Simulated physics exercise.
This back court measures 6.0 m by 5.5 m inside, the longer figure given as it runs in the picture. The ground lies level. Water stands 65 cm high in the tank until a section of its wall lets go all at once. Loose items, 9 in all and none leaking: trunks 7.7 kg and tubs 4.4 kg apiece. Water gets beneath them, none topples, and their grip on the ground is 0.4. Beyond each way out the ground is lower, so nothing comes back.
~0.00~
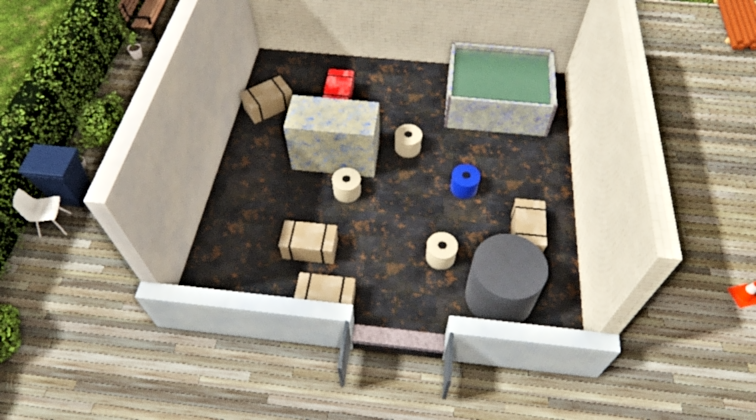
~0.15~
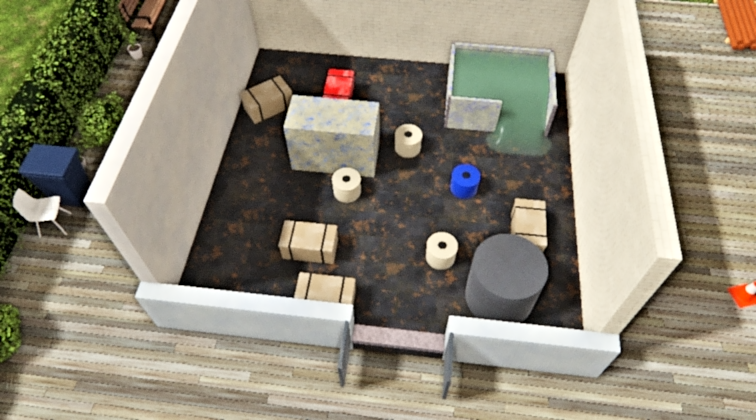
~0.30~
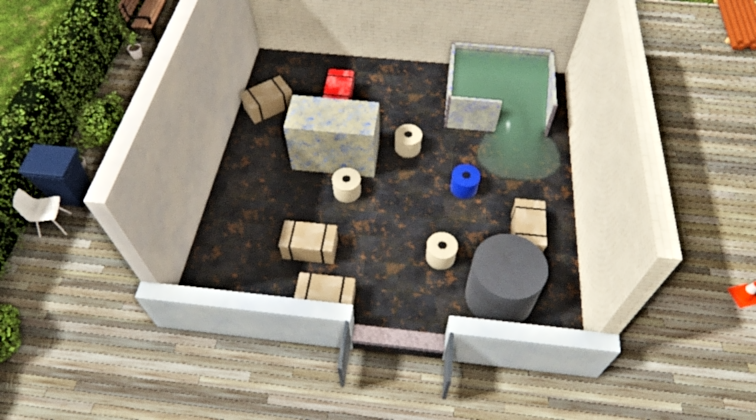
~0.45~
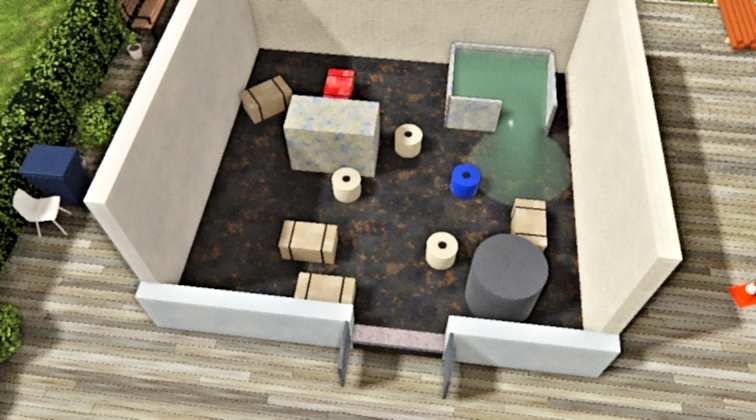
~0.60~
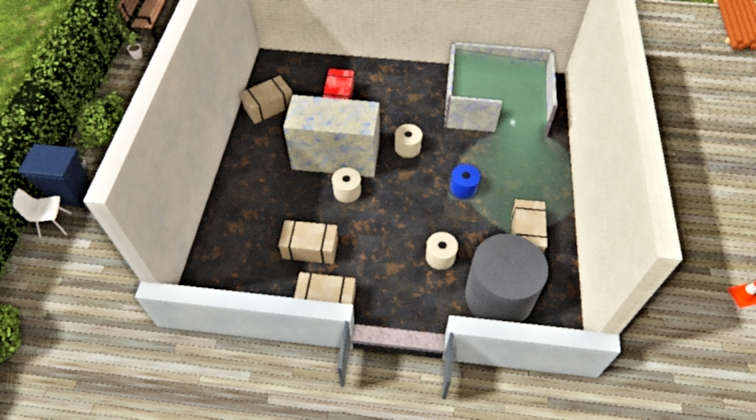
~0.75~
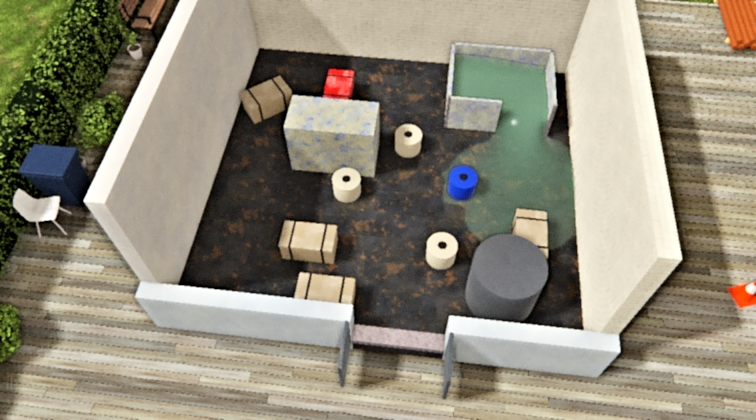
Greenish water pouring from an opened tank in a walled court, spreading across the dark floor around a blue tub and crate, nudging them slightly.
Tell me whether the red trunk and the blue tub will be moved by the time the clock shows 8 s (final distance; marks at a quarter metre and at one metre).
Red trunk barely shifts, blue tub travels far.
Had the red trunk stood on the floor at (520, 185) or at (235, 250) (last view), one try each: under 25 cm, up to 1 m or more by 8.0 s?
In that order: It gets carried off; it travels far.
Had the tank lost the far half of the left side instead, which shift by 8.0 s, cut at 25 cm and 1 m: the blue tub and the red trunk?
In that case the blue tub holds its place, the red trunk ends far away.
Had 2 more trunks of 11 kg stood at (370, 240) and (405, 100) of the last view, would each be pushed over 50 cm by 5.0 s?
In that order: More, under.
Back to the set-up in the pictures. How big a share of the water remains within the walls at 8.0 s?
Some 92 per cent remains.
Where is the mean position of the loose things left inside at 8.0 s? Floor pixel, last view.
Around (301, 141).
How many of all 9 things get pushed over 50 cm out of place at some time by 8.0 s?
7 of them.
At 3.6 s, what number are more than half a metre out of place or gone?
By then 4.
After 1.6 s the red trunk is near (338, 86), 0.0 m from its start, aground; the blue tub is near (413, 206), 1.1 m from its start, aground; 0 of 9 are out; 1 afloat.
After 3.6 s the red trunk is near (338, 86), 0.0 m from its start, aground; the blue tub is near (351, 228), 2.1 m from its start, aground; 0 of 9 are out; 2 afloat.
After 5.6 s the red trunk is near (338, 86), 0.0 m from its start, aground; the blue tub is near (316, 192), 2.4 m from its start, aground; 0 of 9 are out; 4 afloat.
After 8.0 s the red trunk is near (339, 86), 0.0 m from its start, aground; the blue tub is near (272, 169), 3.1 m from its start, afloat; 0 of 9 are out; 6 afloat.
